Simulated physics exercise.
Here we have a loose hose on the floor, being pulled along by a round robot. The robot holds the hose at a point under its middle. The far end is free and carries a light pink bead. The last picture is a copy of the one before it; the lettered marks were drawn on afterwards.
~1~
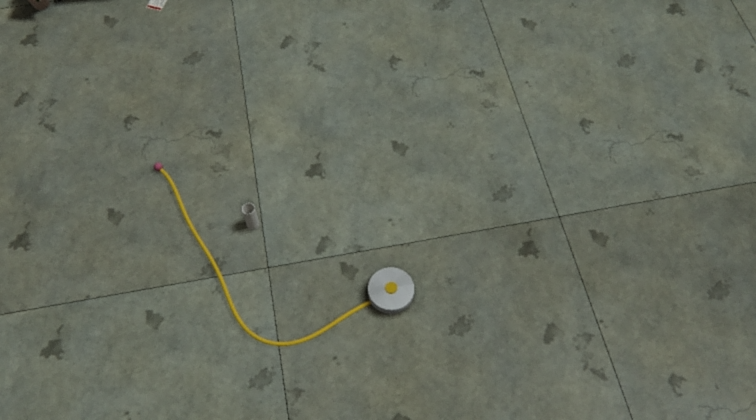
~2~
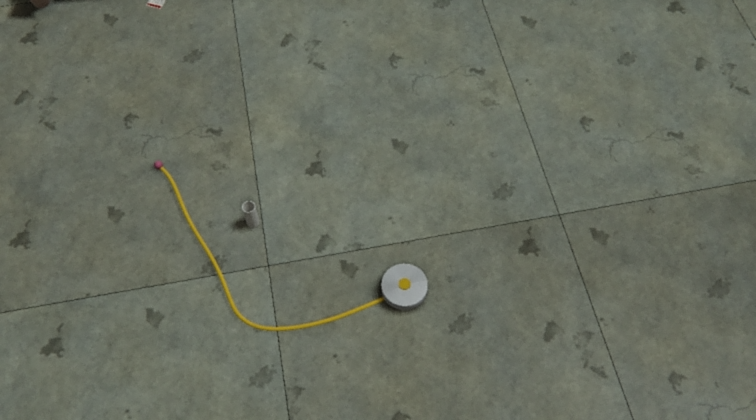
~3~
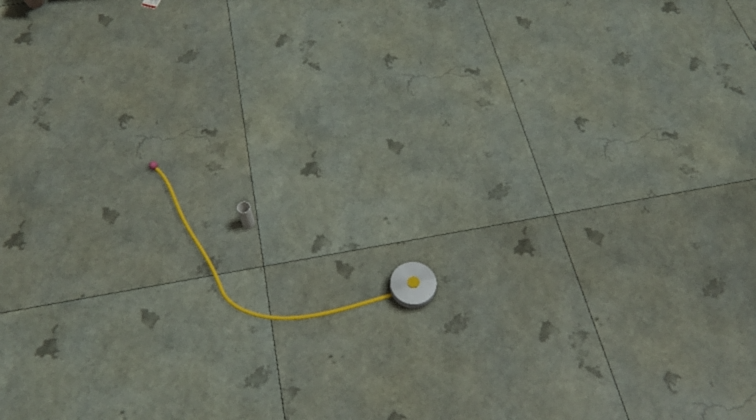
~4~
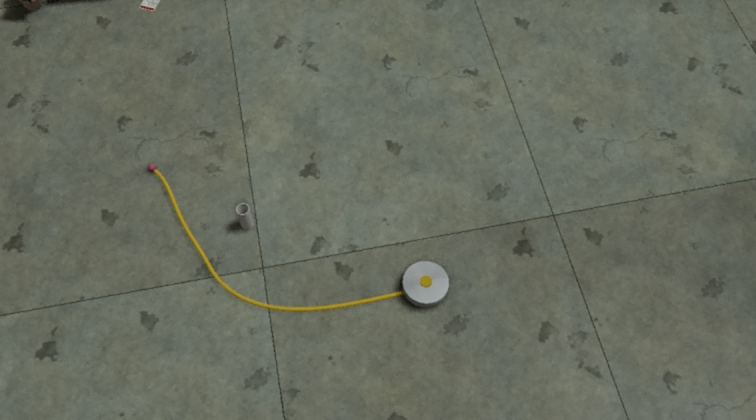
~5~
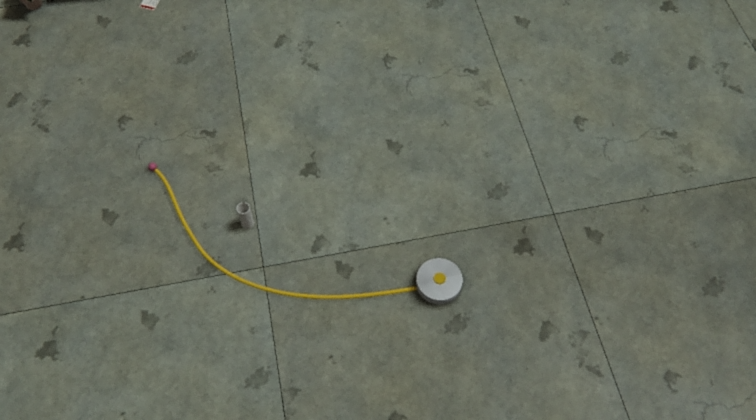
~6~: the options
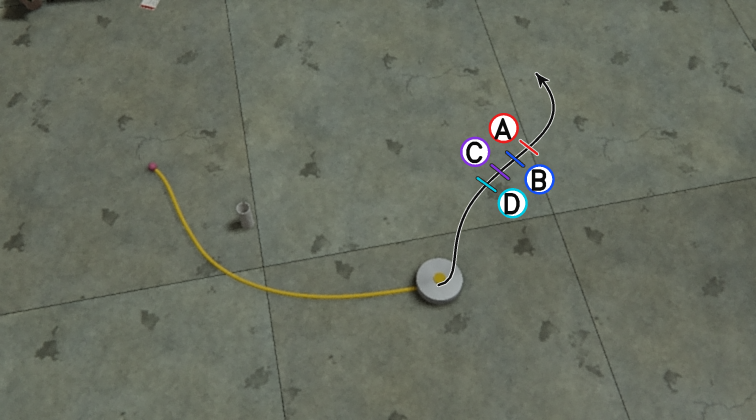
A grey-green tiled floor with dark smudges is seen from above at an angle, the view shifting very slightly along the way. A round silver robot with a yellow centre sits right of the middle, joined to a curving yellow hose with a pinkish tip at left, near a small pale post. The robot slides steadily a short way right, drawing the hose's sagging bend upward and flatter while the tip barely moves.
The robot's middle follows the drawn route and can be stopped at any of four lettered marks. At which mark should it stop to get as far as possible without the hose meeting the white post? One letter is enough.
Stop at D.
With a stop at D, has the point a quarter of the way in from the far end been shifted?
By then, yes.
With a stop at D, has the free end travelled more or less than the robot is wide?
Less.
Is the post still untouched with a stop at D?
For that mark, yes.
On the marked copy, A at (529, 147); B at (515, 159); C at (500, 172); D at (486, 185); the route from (439, 285) via (505, 168) to (536, 74).
With D. Early on, robot (456, 246), middle of the hose (273, 273), free end (157, 171).
Further on, robot (467, 208), middle of the hose (292, 259), free end (160, 176).
At the end, robot (487, 181), middle of the hose (318, 238), free end (166, 185); nothing has been touched.
As for the rest, A brings the hose against the post; B brings the hose against the post; C brings the hose against the post.
